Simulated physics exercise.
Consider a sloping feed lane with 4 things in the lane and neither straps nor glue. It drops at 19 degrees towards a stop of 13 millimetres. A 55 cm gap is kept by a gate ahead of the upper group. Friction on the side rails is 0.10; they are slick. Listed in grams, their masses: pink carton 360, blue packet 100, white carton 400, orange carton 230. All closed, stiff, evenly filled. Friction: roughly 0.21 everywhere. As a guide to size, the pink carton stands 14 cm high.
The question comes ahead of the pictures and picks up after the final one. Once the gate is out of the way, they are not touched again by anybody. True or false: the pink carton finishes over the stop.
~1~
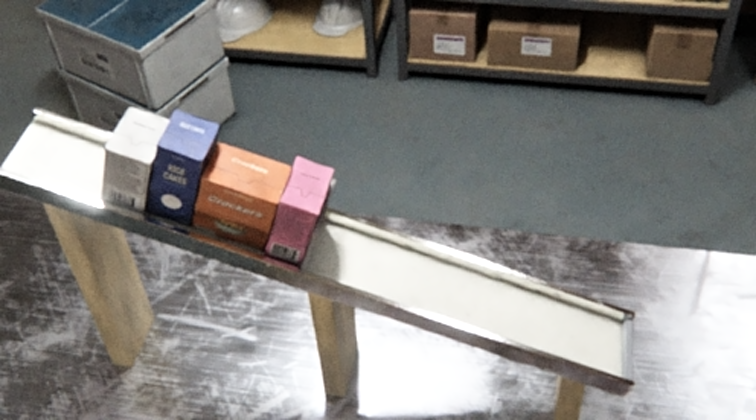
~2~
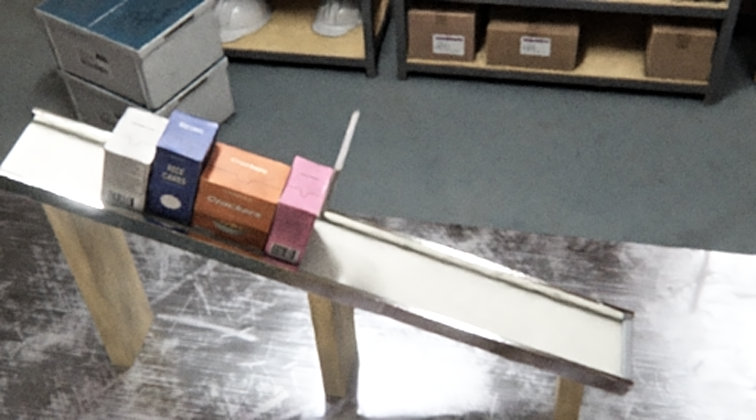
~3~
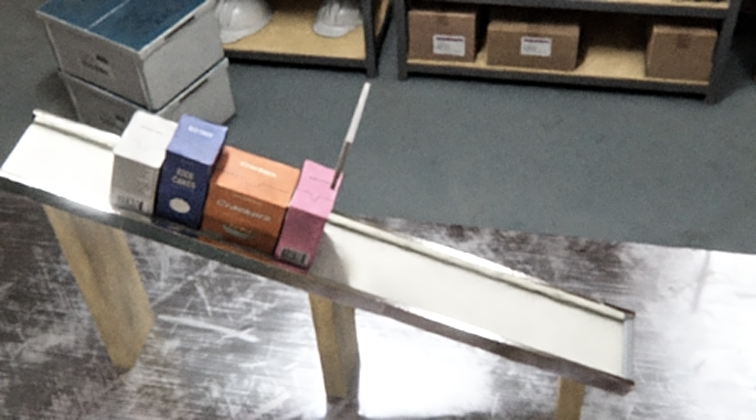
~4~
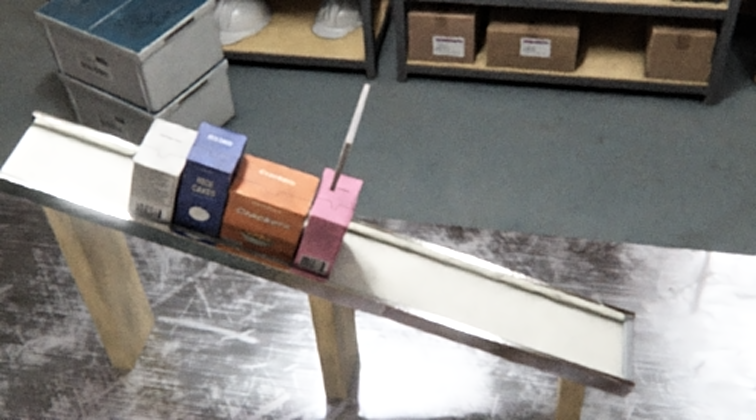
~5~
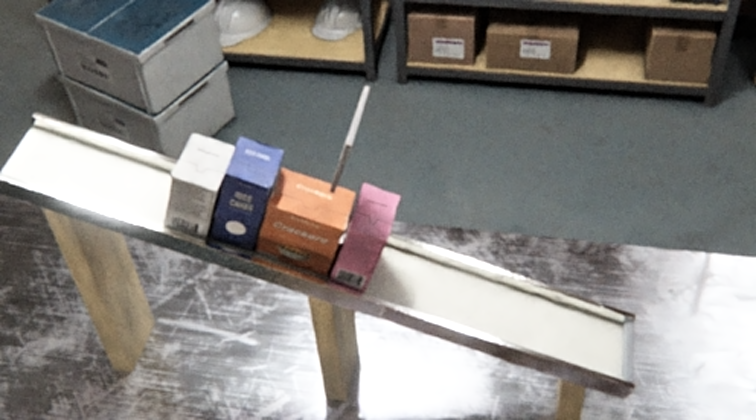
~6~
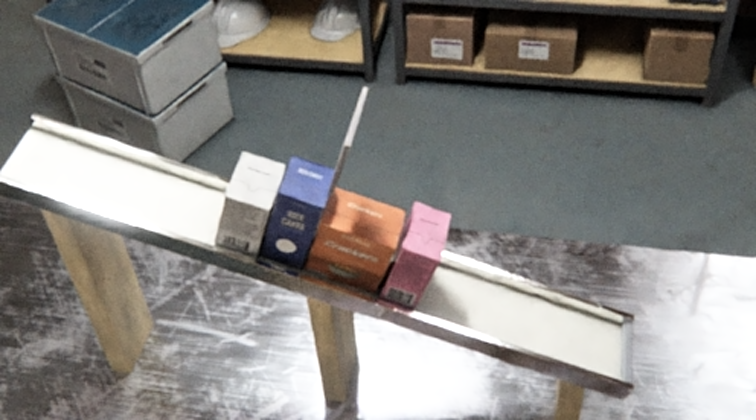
True.
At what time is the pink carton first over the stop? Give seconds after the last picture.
0.6 s, roughly.
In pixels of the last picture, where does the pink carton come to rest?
At pixel (706, 411) or so, give or take.
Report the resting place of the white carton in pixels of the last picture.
Rest position, about (506, 284) px.
Then, 0.20 s after the last picture, leader 19 cm from the stop; pink carton near (513, 290).
Then, 0.30 s after the last picture, leader 9 cm from the stop; pink carton near (573, 310).
Then, 0.70 s after the last picture, pink carton now over the stop.
At rest, over the stop, pink carton; the other 3 in the lane. In the last view, pink carton near (706, 411).
